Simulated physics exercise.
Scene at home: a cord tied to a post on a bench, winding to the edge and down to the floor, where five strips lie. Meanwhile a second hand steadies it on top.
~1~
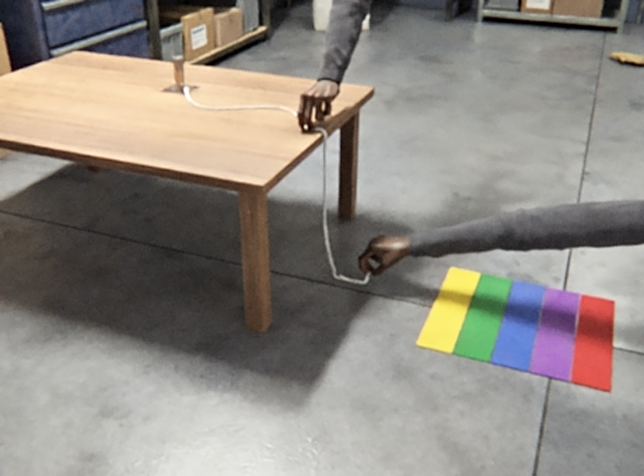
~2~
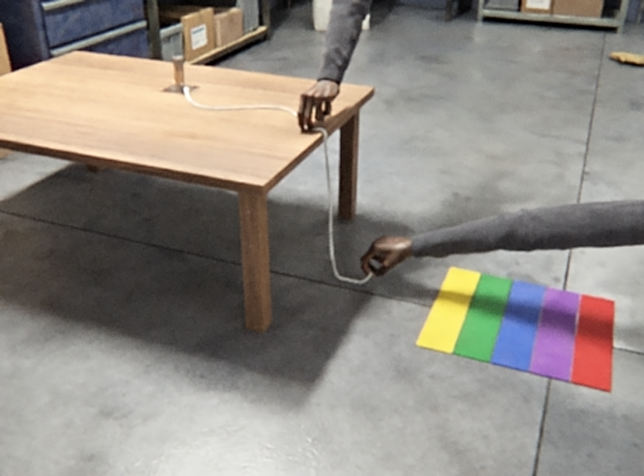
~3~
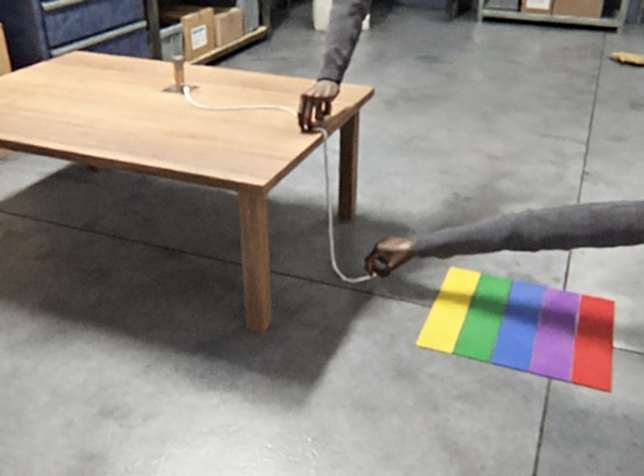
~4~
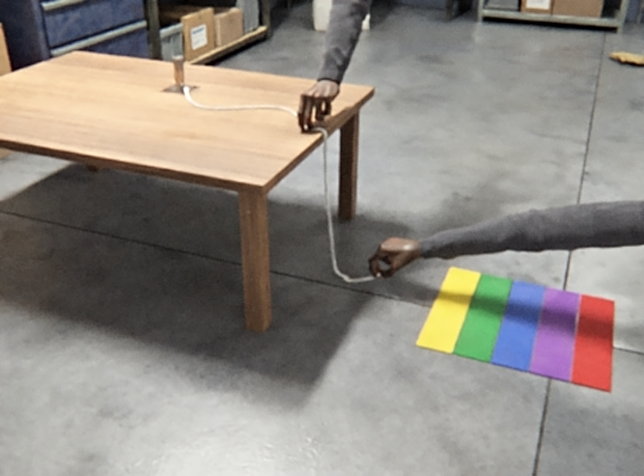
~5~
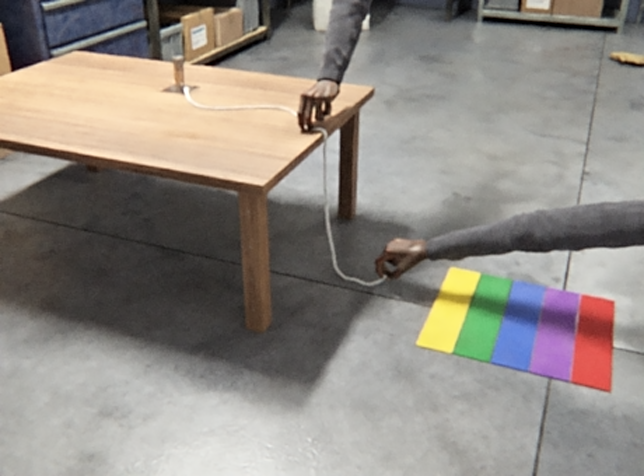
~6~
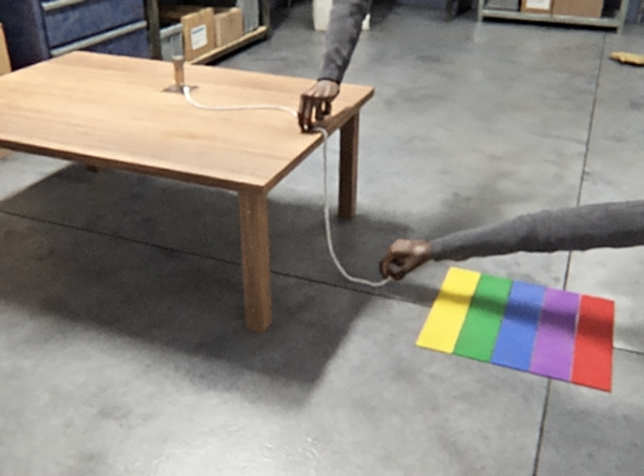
At home, one hand holds a cord at a wooden table's edge while another draws its low end slightly right near coloured strips.
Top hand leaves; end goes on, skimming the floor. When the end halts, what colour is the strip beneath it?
Blue.
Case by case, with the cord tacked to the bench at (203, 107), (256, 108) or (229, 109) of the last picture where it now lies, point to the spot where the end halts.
It comes to rest around (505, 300), (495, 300) and (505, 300) respectively.
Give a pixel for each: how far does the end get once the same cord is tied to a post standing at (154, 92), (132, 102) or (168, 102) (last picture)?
First (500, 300), then (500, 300), and last (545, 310).
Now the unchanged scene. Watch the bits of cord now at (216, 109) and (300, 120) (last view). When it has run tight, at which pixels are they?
First near (244, 104), second near (327, 126).
Soon after, end near (459, 292); over yellow.
After that, end near (500, 301); over green.
At the stop, end near (526, 306); over blue. It gets as far as the blue strip.
